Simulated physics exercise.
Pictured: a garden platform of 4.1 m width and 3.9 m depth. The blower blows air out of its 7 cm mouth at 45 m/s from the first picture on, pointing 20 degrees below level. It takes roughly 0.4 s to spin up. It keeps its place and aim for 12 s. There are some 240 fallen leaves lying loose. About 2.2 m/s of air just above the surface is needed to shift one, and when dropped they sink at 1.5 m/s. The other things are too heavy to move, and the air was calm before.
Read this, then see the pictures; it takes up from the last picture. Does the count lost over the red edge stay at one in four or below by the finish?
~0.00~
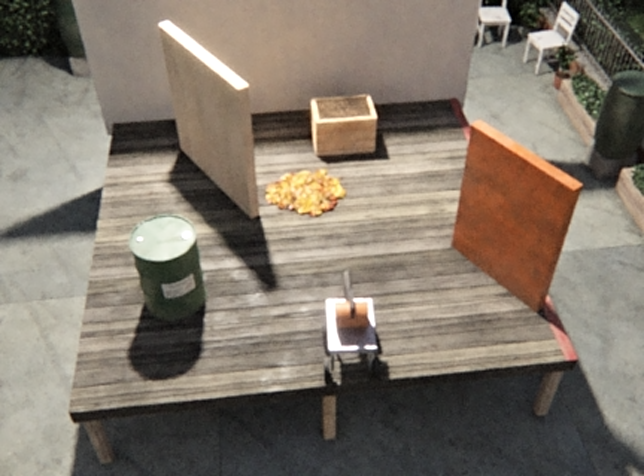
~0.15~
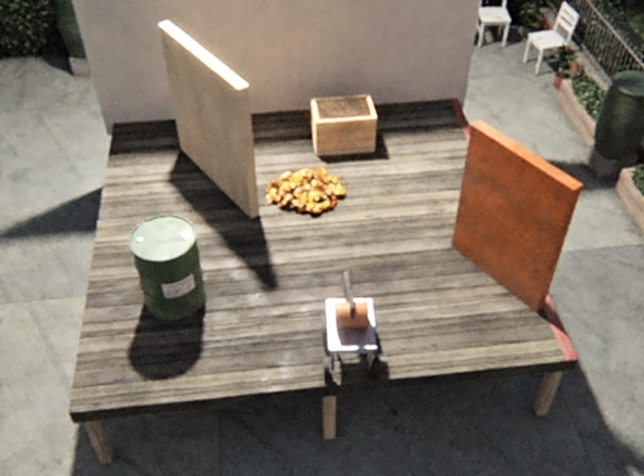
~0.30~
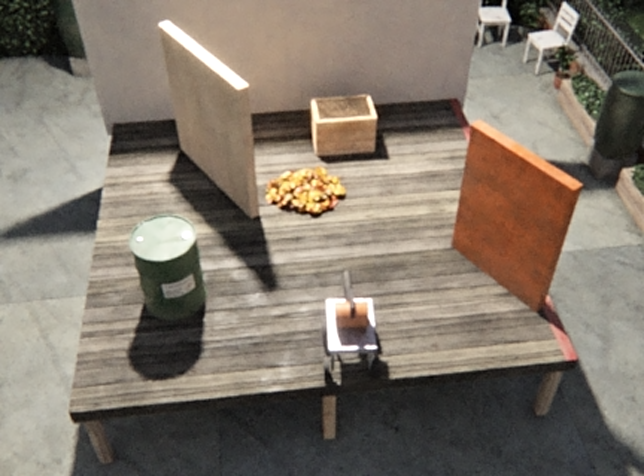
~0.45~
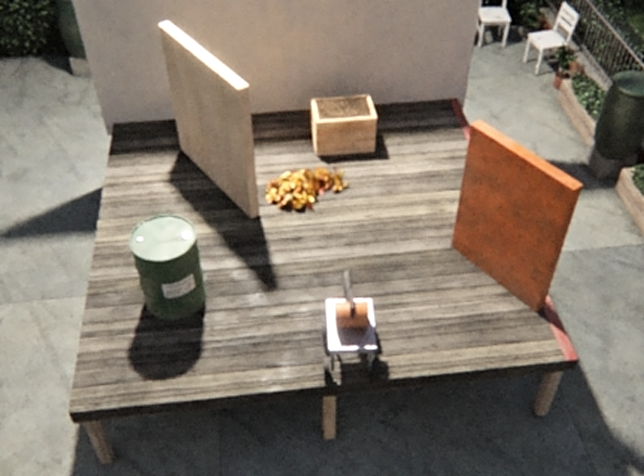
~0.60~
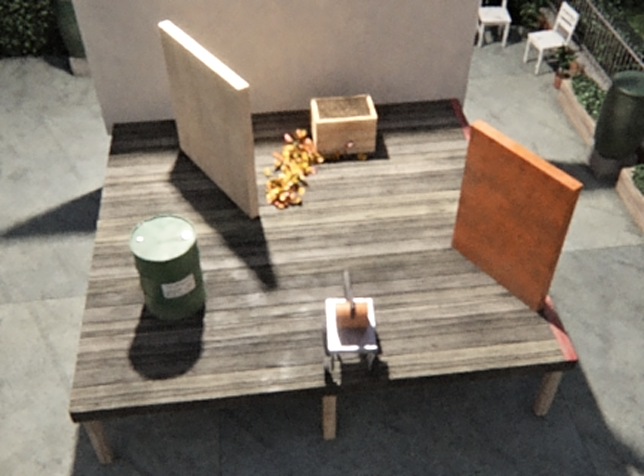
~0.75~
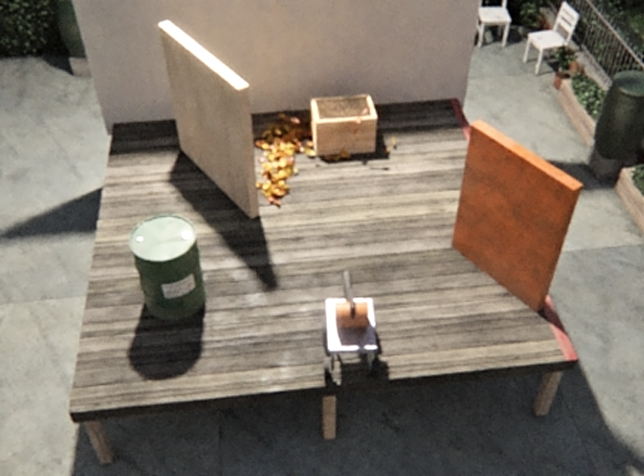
Yes, it stays at or below that.
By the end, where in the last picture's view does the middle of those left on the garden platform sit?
Their middle sits at about (225, 113) in the last picture.
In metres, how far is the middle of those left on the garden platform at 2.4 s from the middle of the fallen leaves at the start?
Displacement of centre: Approx. 1.6 m.
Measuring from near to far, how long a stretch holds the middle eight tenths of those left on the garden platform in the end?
0.0 m or thereabouts.
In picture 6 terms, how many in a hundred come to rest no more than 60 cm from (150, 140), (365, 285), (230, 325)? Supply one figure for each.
Roughly 30 %, 0 % and 0 %, in that order.
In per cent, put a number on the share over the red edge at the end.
About 1 per cent.
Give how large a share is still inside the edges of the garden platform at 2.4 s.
Roughly 100 per cent.
After 2.4 s, 82 % are on the move or not yet settled, 1 % are over the red edge; the middle of those still in play is near (245, 110).
After 3.8 s, 72 % are on the move or not yet settled, 1 % are over the red edge; the middle of those still in play is near (238, 113).
After 6.6 s, 58 % are on the move or not yet settled, 1 % are over the red edge; the middle of those still in play is near (231, 114).
After 12.0 s, at the end, 1 % are over the red edge; the middle of those still in play is near (225, 113).
